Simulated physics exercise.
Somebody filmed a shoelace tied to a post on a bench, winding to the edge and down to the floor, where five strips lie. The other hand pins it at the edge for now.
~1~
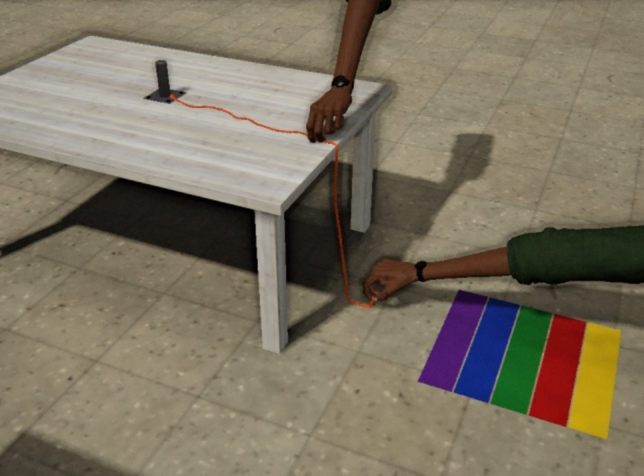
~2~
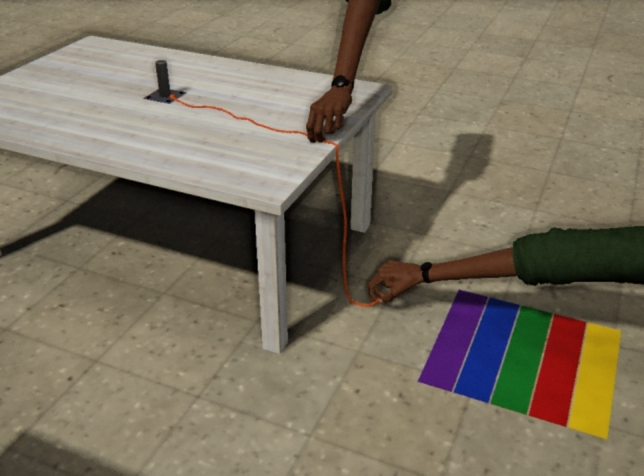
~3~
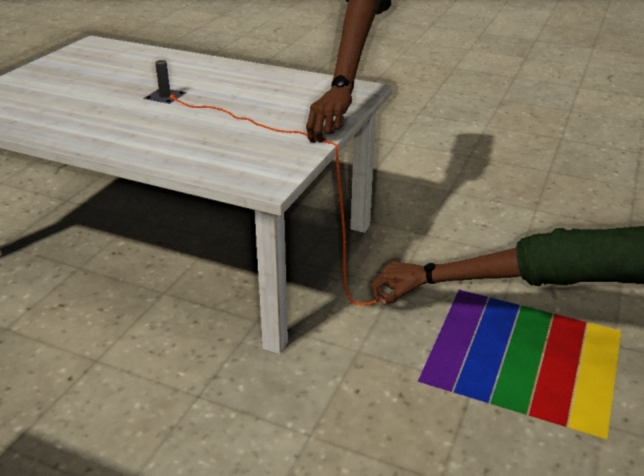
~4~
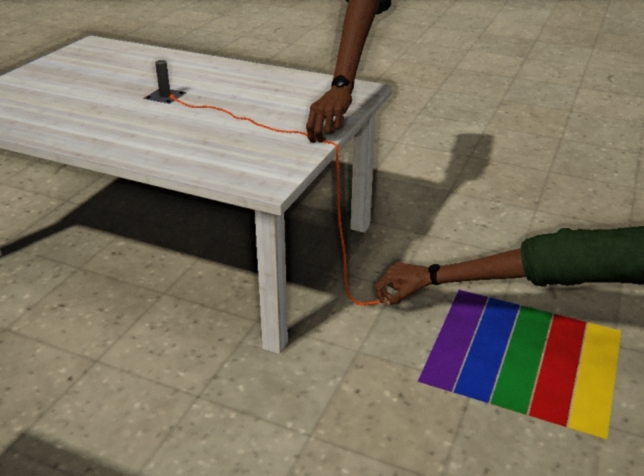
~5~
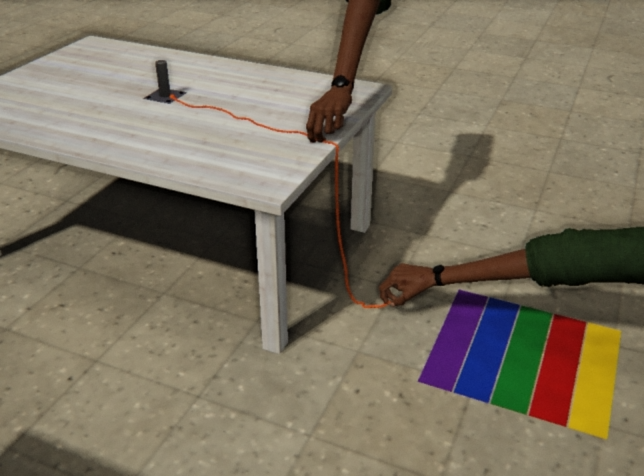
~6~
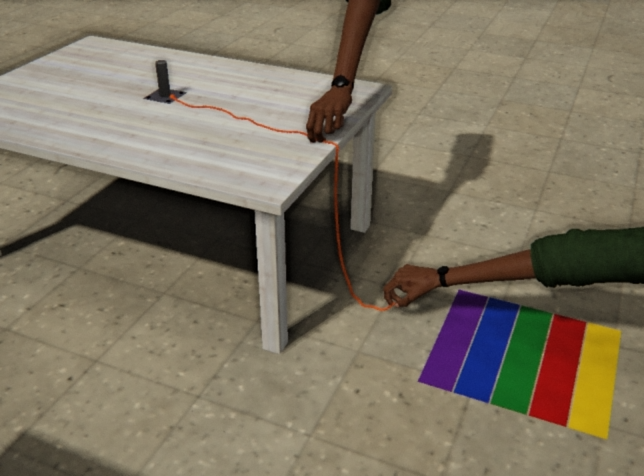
On a pale wooden table, an orange cord runs from a dark post to the edge, where one hand pins it, while another hand near the floor draws the hanging end slightly right, toward five coloured strips.
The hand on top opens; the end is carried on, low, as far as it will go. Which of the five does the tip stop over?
The blue one.
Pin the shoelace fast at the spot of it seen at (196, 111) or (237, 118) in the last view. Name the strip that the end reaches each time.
In that order: Blue; blue.
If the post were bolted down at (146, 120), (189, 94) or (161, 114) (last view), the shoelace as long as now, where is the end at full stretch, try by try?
About (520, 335), (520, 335) and (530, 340).
Soon after, end near (429, 313); short of the strips.
After that, end near (470, 324); over purple.
At the stop, end near (495, 330); over blue. It halts on the blue strip.
